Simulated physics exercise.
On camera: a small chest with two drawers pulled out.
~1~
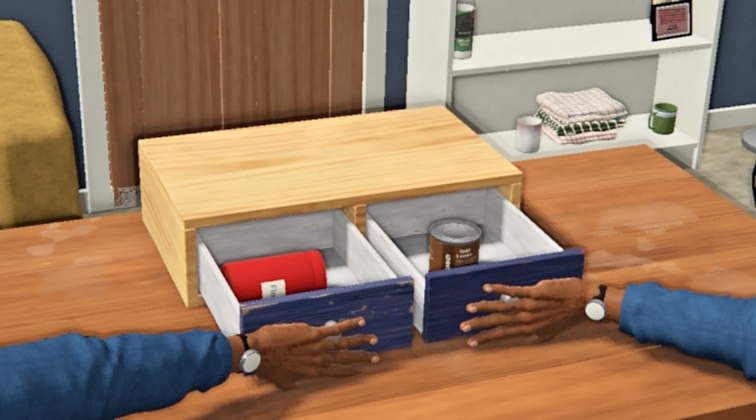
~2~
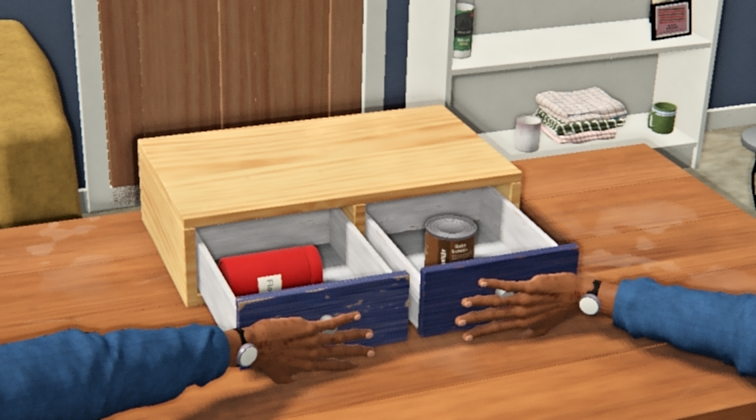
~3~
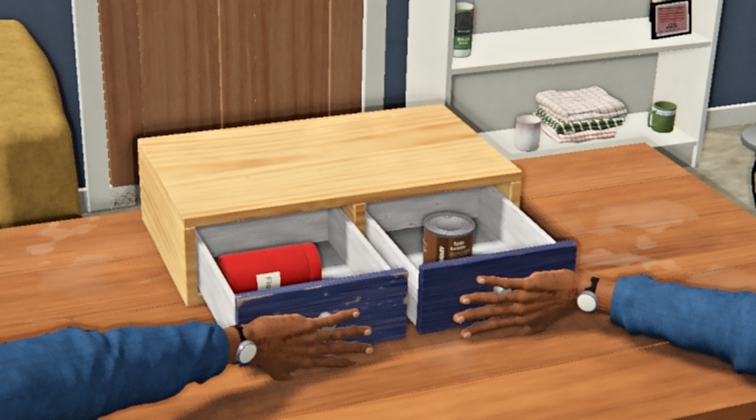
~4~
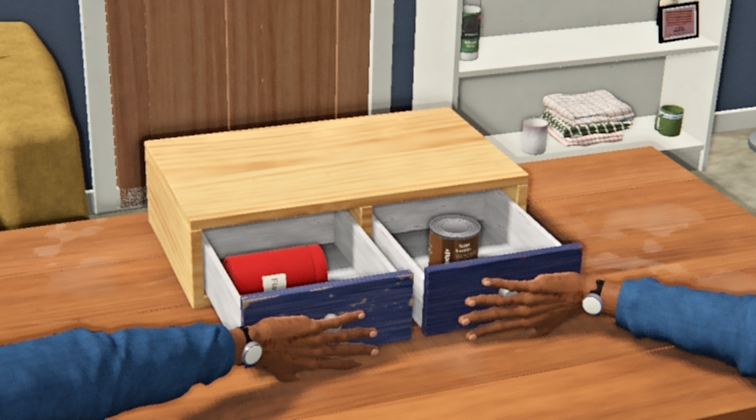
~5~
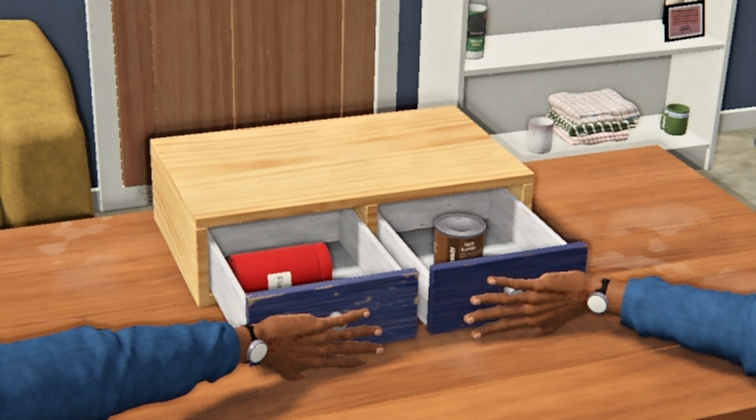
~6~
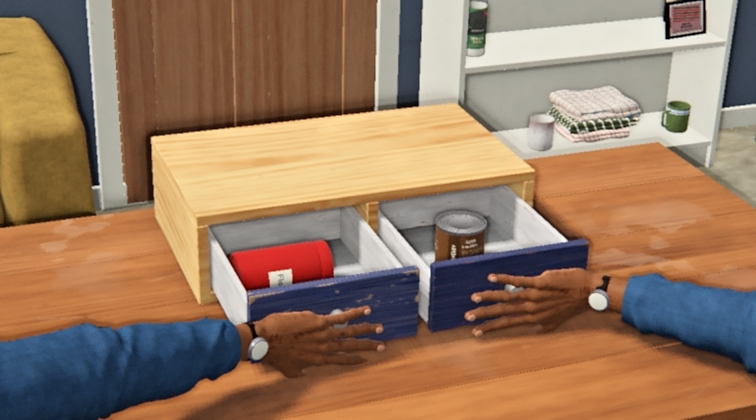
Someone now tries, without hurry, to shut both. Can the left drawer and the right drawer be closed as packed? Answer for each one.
My prediction: The left drawer fully retracts; the right drawer fully retracts.
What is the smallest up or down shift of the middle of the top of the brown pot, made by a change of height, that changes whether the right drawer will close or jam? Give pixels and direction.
Roughly 20 pixels up.
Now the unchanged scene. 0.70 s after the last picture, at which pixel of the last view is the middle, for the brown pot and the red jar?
Centres: Roughly (423, 205), then roughly (258, 234).
Then, 0.42 s on from there, left drawer starting in; right drawer about half in.
Then, 0.70 s on from there, left drawer about half in; right drawer about half in.
In the end, the left drawer shuts flush; the right drawer shuts flush.
